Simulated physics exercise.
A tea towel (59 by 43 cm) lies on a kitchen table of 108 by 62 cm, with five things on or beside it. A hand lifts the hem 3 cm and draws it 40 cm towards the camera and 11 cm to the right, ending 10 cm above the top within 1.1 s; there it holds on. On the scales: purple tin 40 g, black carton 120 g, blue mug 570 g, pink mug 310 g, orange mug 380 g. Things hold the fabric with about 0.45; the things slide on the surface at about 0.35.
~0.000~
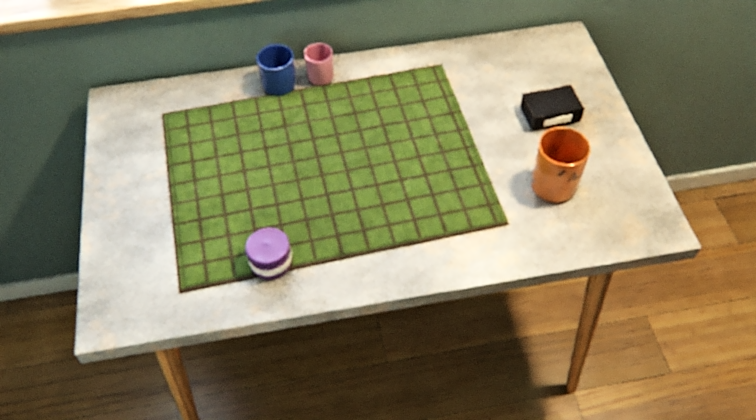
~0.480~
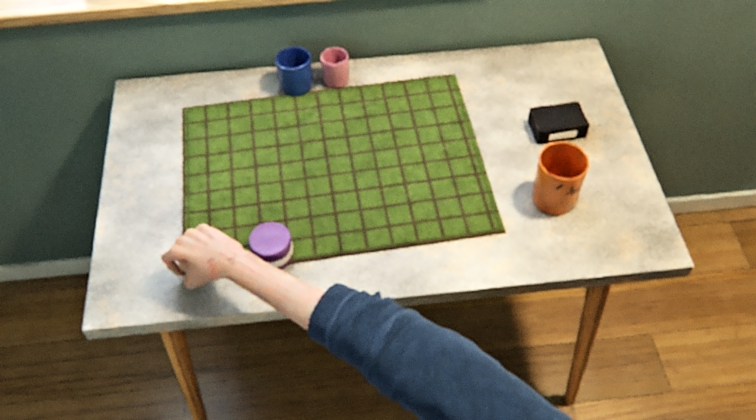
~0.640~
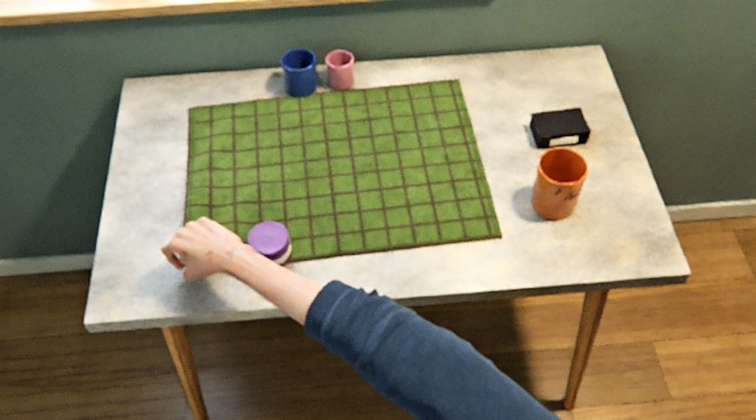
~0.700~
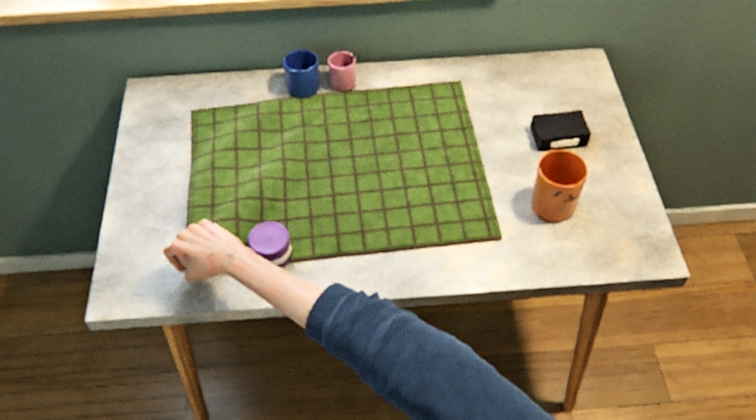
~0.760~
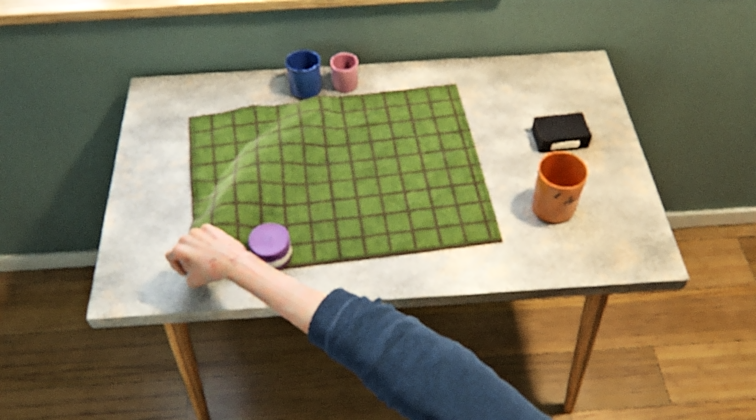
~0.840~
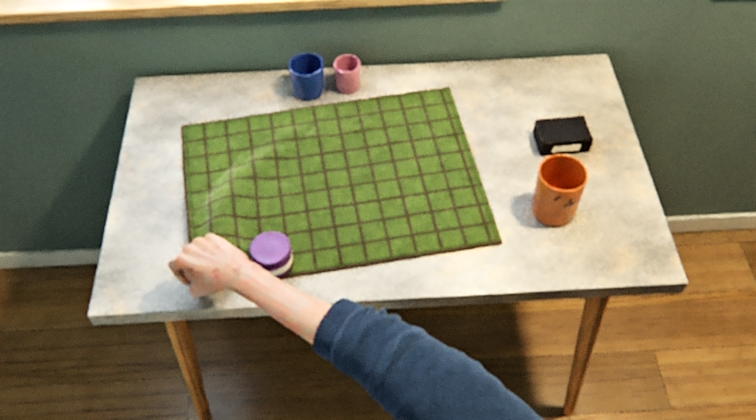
On a pale table, a hand reached in, gripped the near left corner of a green checked cloth and tugged it slightly towards the viewer, rippling it, as the purple tin on it shifted slightly.
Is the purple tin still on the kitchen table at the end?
Verdict: The purple tin drops off.
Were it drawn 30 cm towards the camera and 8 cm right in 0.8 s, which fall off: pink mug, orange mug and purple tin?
In that case: Pink mug stays up, orange mug remains, purple tin goes over.
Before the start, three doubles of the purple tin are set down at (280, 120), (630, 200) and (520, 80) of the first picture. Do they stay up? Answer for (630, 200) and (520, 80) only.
In turn: Stays up, remains.
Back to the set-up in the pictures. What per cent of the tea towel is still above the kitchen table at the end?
Some 0 per cent of it.
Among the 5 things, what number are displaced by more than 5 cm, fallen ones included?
That makes 1.
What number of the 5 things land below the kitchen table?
I count 1.
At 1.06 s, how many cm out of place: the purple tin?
Purple tin 10 cm.
At 1.1 s, 95 % of the tea towel is still over the top; purple tin 11 cm off its start.
At 1.3 s, 75 % of the tea towel is still over the top; purple tin 21 cm off its start.
At 1.5 s, 40 % of the tea towel is still over the top; purple tin over the edge.
At 1.7 s, 15 % of the tea towel is still over the top; purple tin over the edge.
At 3.3 s, 0 % of the tea towel is still over the top; purple tin over the edge.
